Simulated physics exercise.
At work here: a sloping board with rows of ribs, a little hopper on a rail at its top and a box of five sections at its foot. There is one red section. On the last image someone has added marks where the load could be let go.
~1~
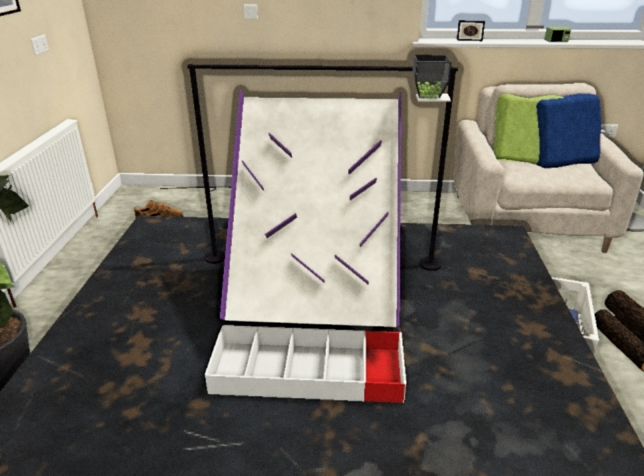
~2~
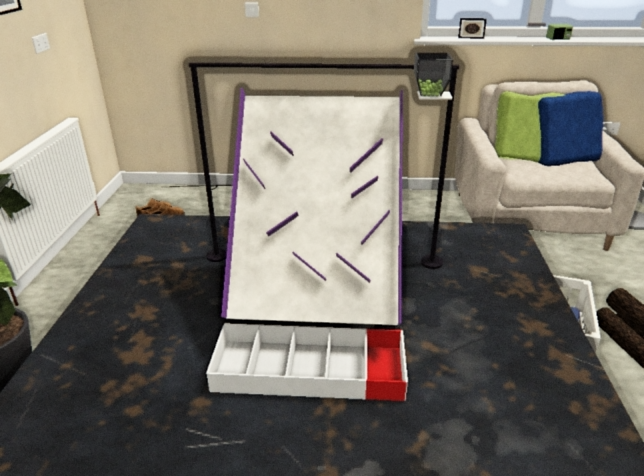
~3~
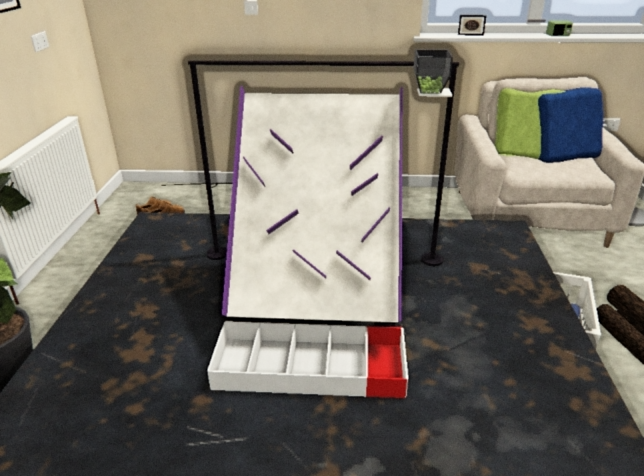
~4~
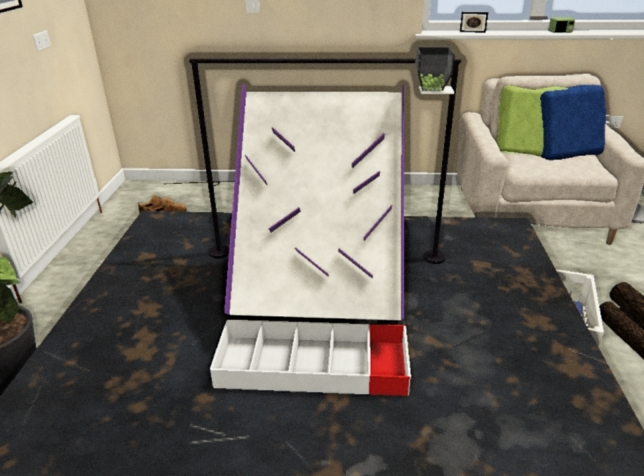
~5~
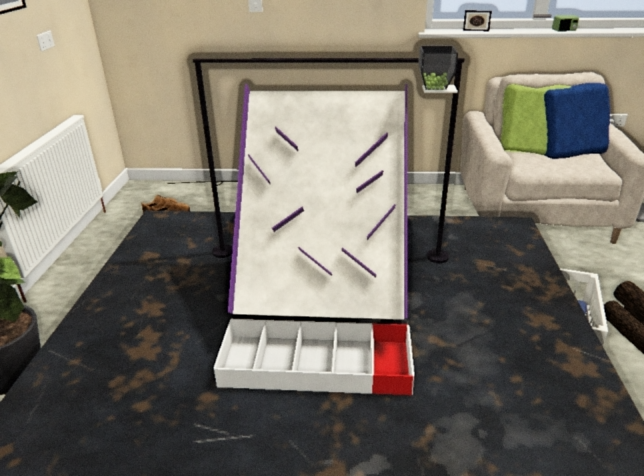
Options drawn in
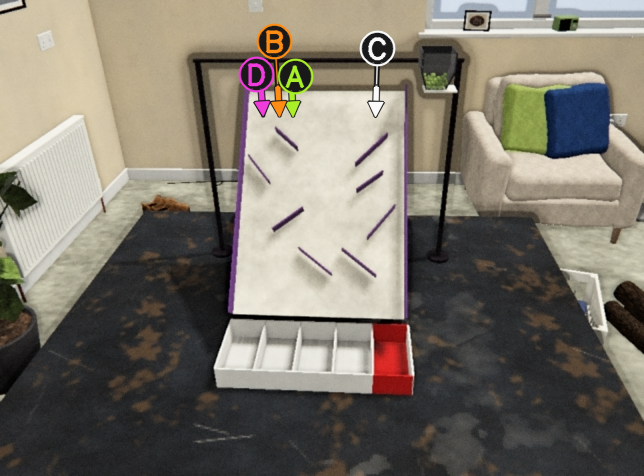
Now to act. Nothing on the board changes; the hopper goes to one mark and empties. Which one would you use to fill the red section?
The best mark is A.
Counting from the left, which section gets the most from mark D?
The first from the left.
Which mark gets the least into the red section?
D.
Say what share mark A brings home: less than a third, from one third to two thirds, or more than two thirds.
It is from one third to two thirds.
On the marked copy, mark A meets the board at (292, 111); mark B meets the board at (279, 110); mark C meets the board at (375, 111); mark D meets the board at (262, 110).
With A, about half in the red section, about half in other sections.
With B, about a quarter in the red section, most in other sections.
With C, about a third in the red section, about two thirds in other sections.
With D, a small part in the red section, nearly all in other sections.
